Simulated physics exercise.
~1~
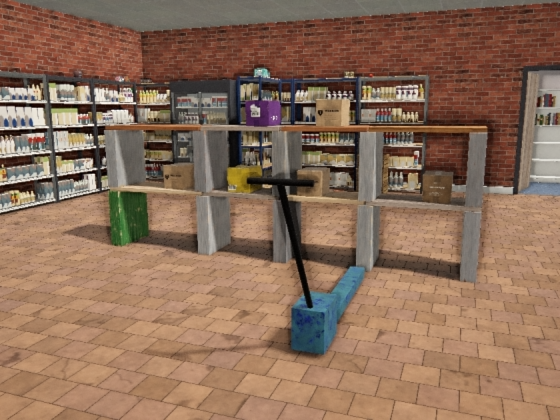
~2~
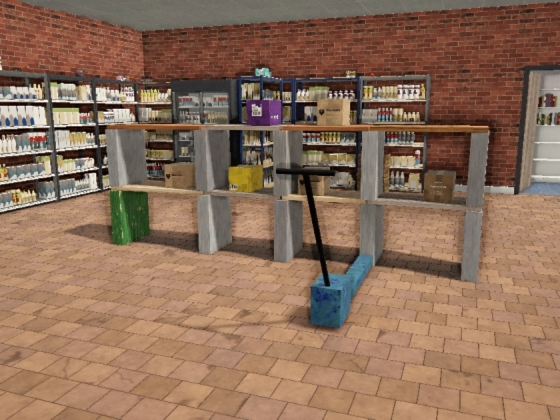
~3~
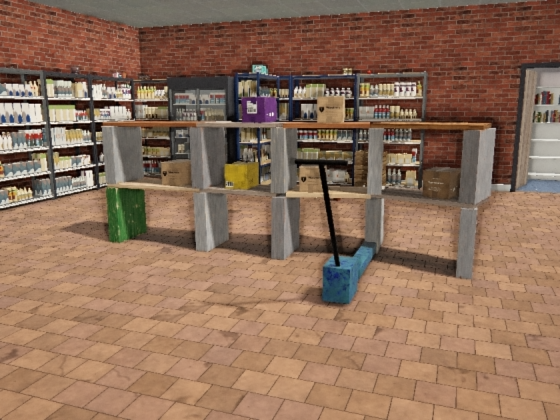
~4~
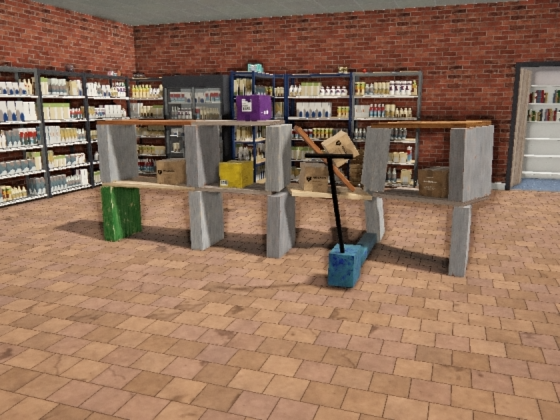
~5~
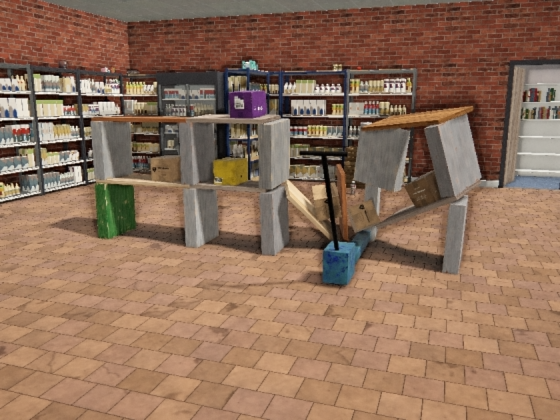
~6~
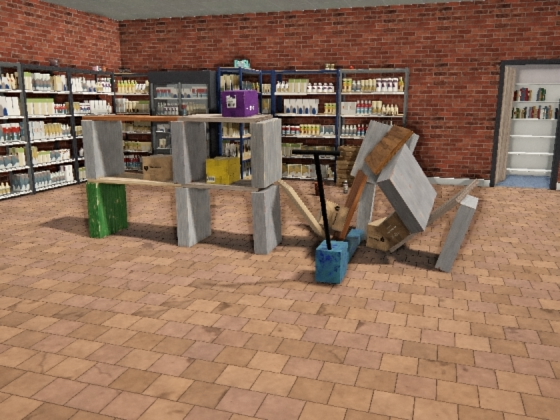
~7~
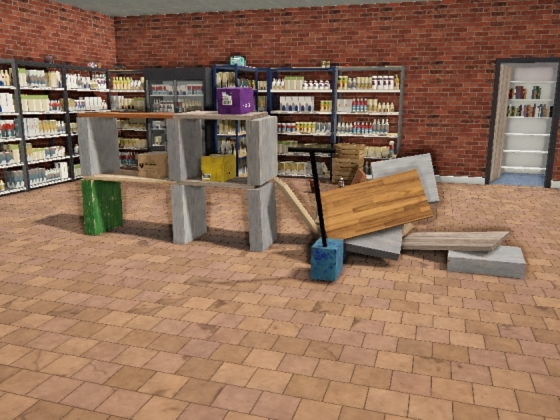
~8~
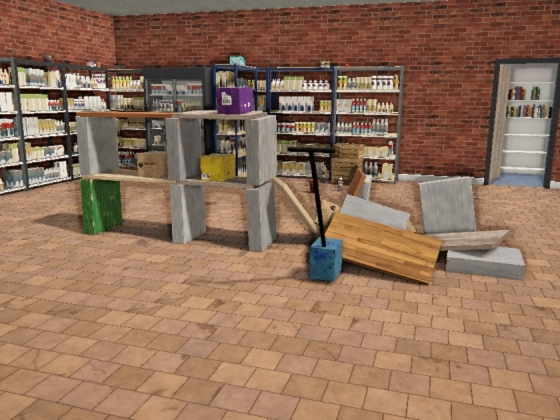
In a brick-walled store lined with stocked shelves, a blue jack pushed into the foot of a makeshift two-tier rack, and the right side buckled and collapsed into a heap of boards and blocks, while the left side stayed standing with its purple carton on top.
